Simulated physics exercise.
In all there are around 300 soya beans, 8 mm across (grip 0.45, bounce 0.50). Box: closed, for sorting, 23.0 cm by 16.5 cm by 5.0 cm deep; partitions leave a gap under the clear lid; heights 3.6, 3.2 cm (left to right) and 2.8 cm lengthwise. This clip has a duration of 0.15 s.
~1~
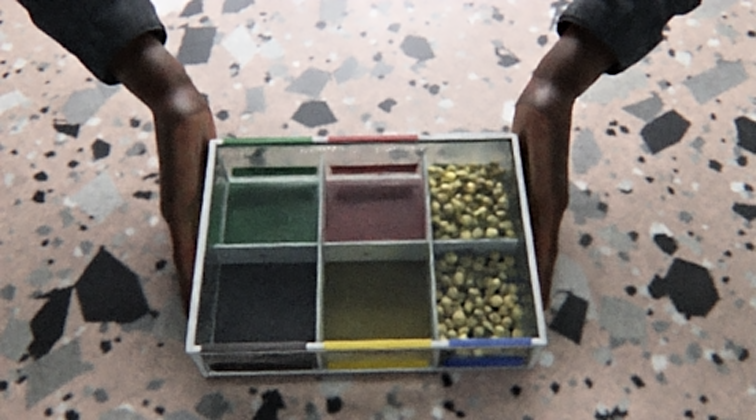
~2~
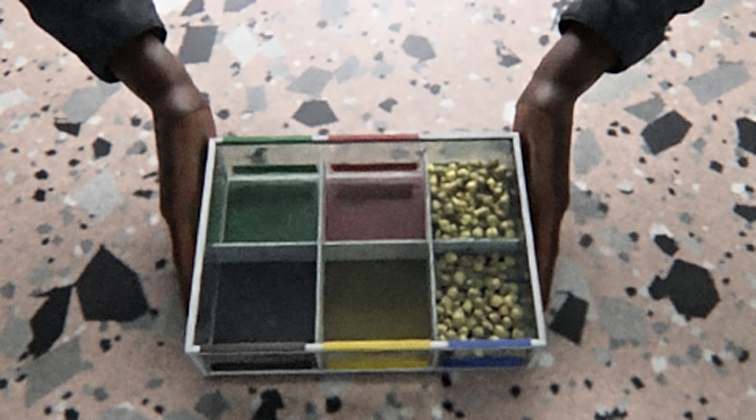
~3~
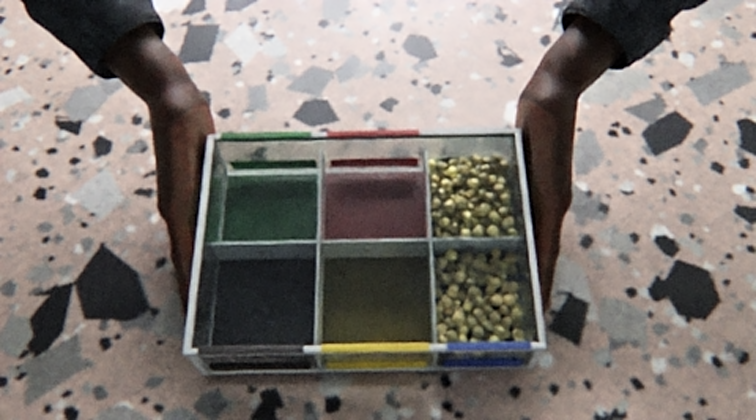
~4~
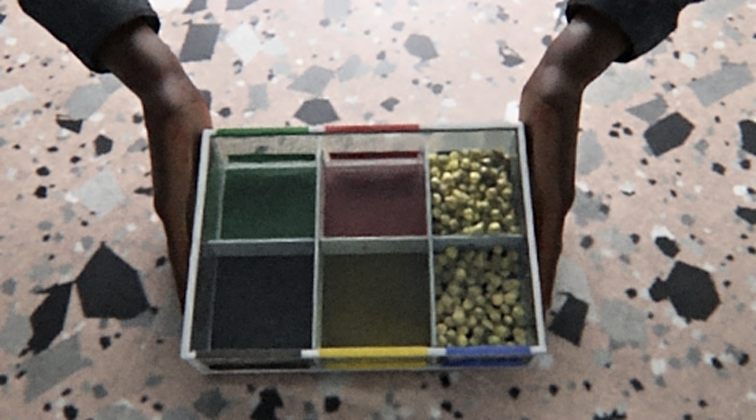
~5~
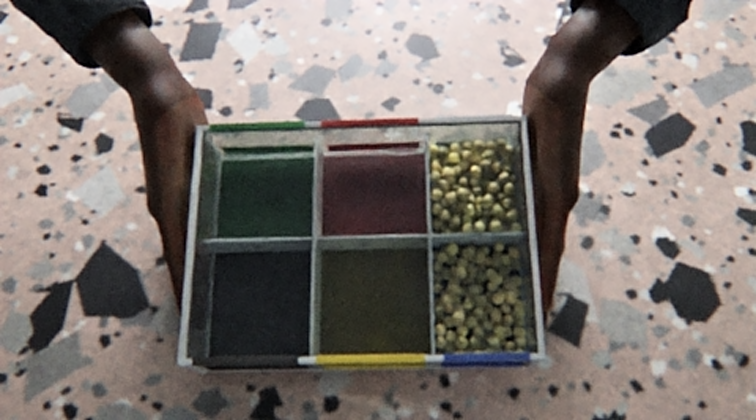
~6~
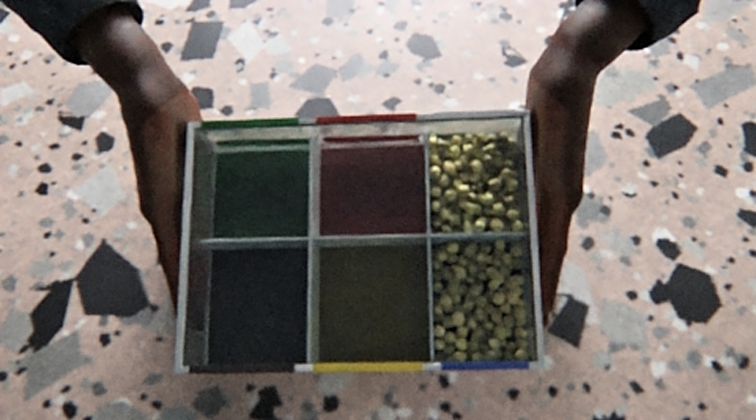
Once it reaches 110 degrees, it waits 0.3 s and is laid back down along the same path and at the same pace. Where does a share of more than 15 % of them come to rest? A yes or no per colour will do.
Red: No. Blue: Yes. Green: No. Yellow: Yes. White: No. Black: No.
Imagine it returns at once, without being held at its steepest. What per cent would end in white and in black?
In per cent: White 0; black 5.
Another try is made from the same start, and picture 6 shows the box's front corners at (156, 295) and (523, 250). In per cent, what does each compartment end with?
Result - red: 20 %; blue: 0 %; green: 25 %; yellow: 0 %; white: 60 %; black: 0 %.
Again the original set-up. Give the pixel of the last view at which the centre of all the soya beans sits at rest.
(447, 332).
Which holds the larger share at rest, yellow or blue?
More ends up in the blue one.
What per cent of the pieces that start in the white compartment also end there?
I'd put it at roughly 0 per cent.
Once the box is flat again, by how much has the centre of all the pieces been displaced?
Net shift: Approx. 7.5 cm.
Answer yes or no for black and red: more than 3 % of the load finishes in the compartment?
As for black, correct, and as for red, not so.
Then, 0.70 s after the last picture, tilt 110 degrees; blue 65 %, yellow 25 %, white 10 %, black 5 %.
Then, 1.16 s after the last picture, tilt 62 degrees; blue 60 %, yellow 35 %, black 5 %.
Then, 1.69 s after the last picture, tilt 0 degrees; blue 60 %, yellow 35 %, black 5 %.
In the end, red 0 %, blue 60 %, green 0 %, yellow 35 %, white 0 %, black 5 %.
